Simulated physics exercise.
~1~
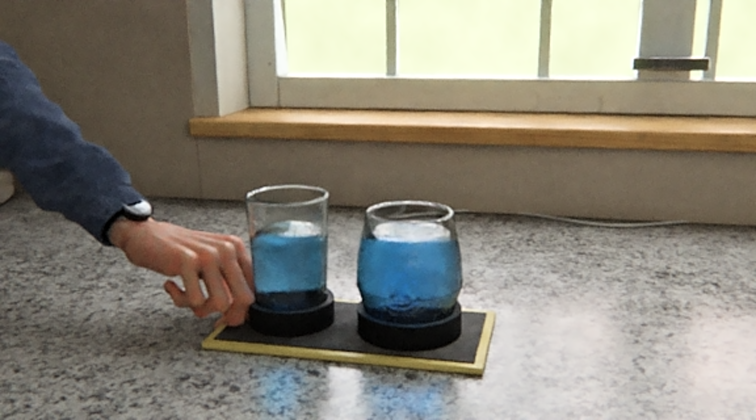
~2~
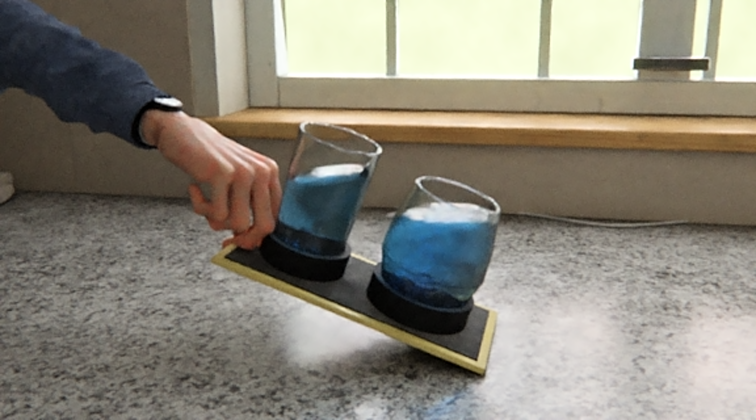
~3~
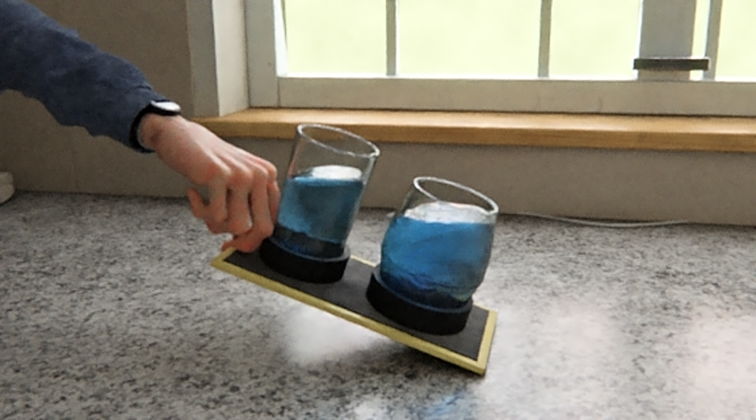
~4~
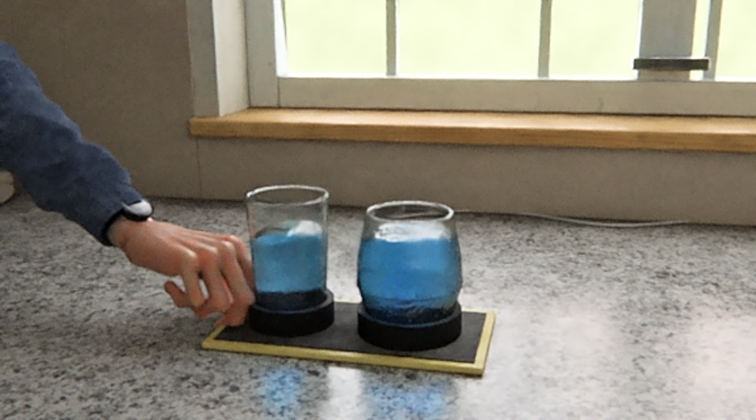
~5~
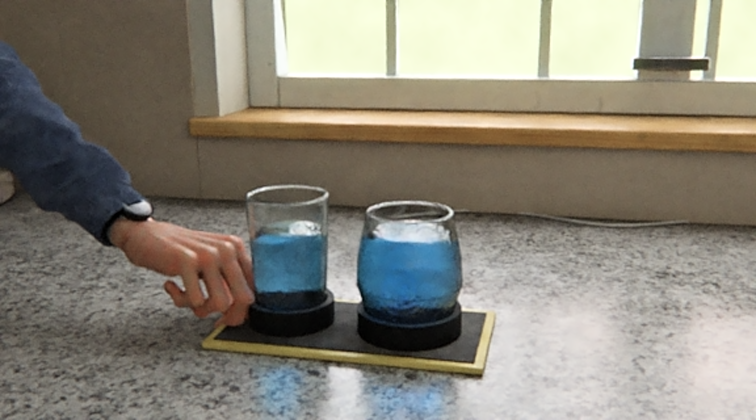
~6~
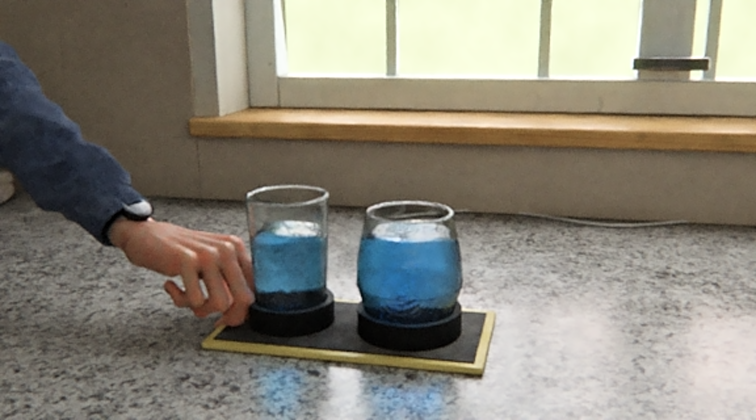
A hand tilts a tray holding two glasses of blue water, then lowers it flat.
